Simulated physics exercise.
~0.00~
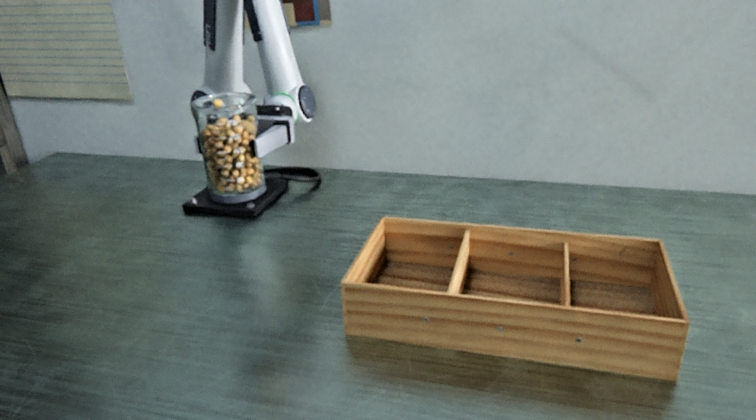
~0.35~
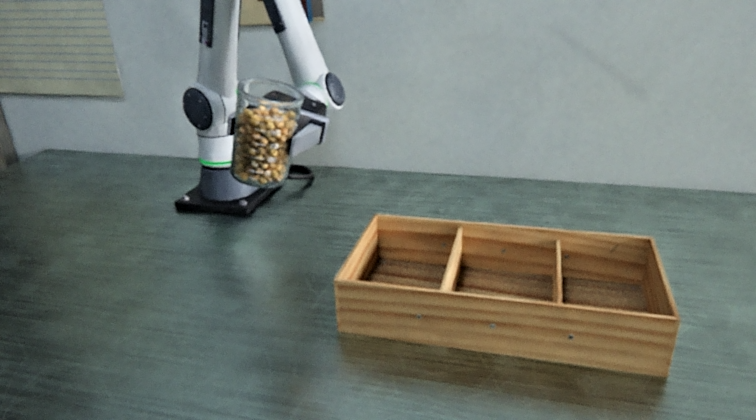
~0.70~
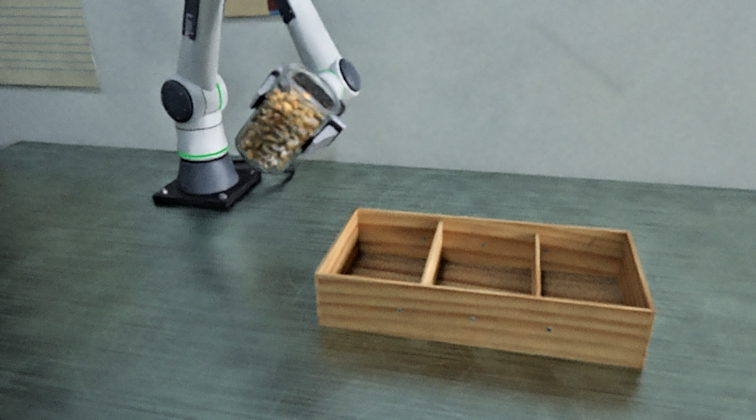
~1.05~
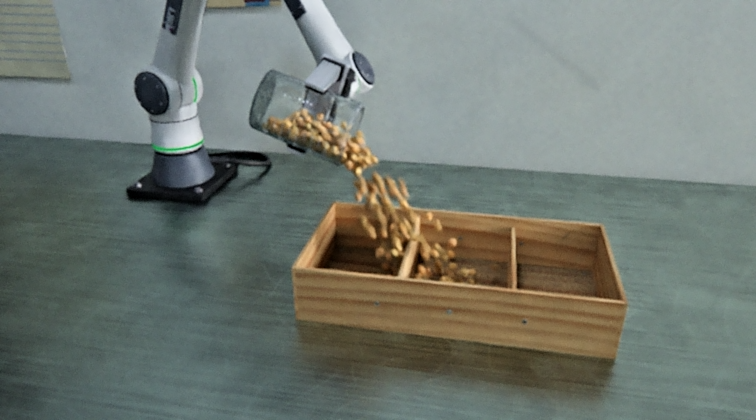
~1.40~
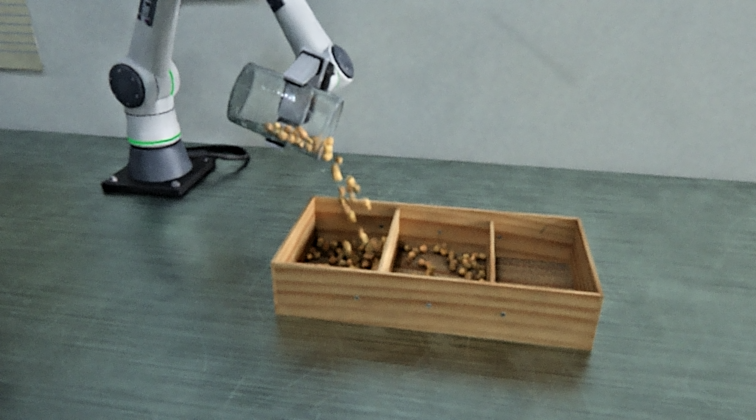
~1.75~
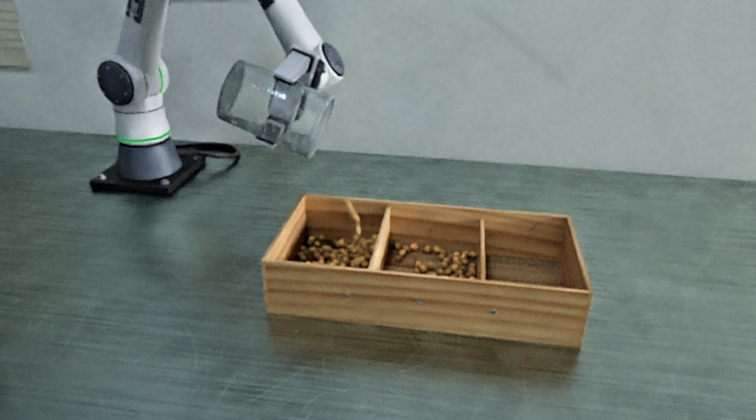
A robot arm tips a glass of chickpeas into the left and middle parts of a wooden box.
